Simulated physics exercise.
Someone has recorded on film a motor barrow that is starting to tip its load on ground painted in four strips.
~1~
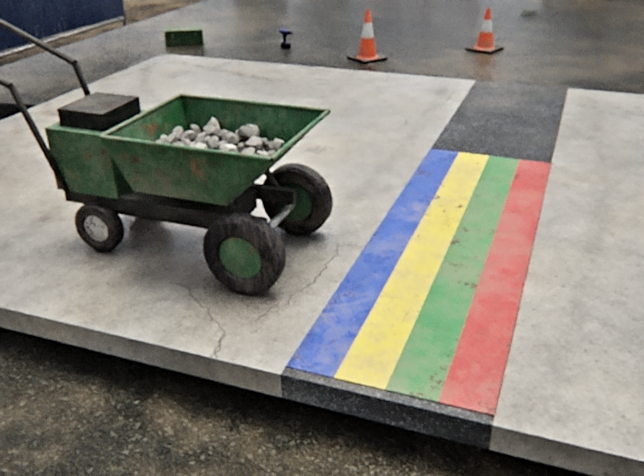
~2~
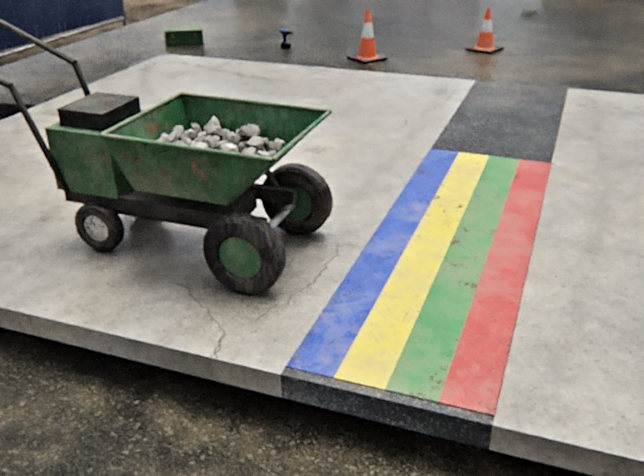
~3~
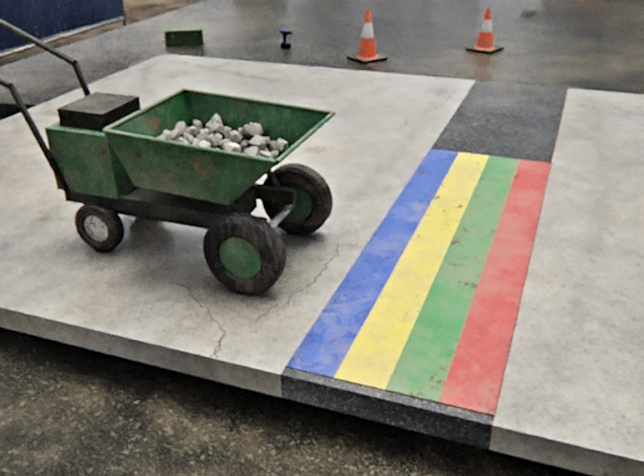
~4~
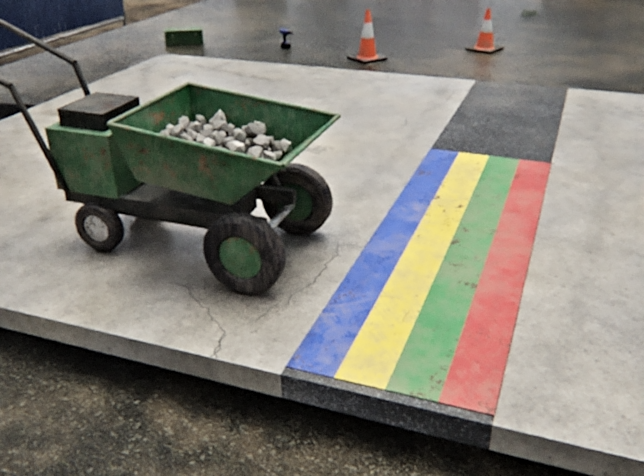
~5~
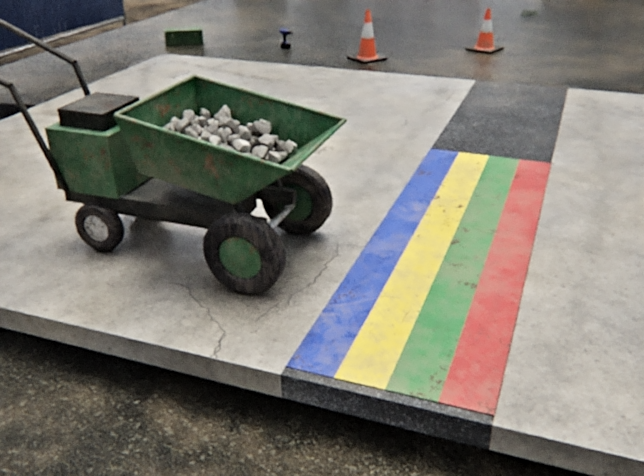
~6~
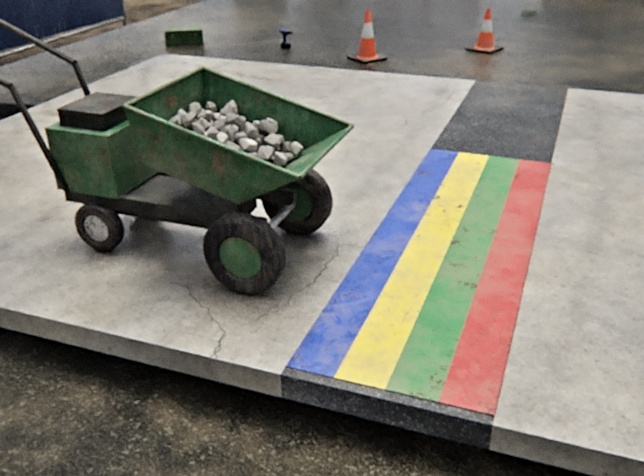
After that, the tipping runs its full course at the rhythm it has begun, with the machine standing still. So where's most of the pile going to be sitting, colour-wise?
Most of it sits on yellow.
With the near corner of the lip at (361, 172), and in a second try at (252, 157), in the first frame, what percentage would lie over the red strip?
40 and 10 percent, in that order.
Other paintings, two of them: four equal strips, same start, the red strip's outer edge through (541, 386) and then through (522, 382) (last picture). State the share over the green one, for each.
About 20 % and 20 %.
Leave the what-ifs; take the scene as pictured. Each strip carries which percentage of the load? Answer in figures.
Approximate shares - blue strip 15, yellow strip 40, green strip 25, red strip 10.
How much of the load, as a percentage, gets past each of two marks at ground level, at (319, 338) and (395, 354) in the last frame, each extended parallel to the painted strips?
First 100 in a hundred, second 40 in a hundred.
Soon, skip tipped steeply; all in the skip.
A while on, skip tipped right over; most in the skip; a small part over the blue strip; a small part over the yellow strip.
Towards the end, skip tipped right over; a small part in the skip; a small part over the blue strip; about a third over the yellow strip; about a quarter over the green strip; a small part over the red strip; a small part off the paint.
Finally, skip tipped right over; a small part in the skip; about a quarter over the blue strip; about a third over the yellow strip; about a quarter over the green strip; a small part over the red strip; a small part off the paint.
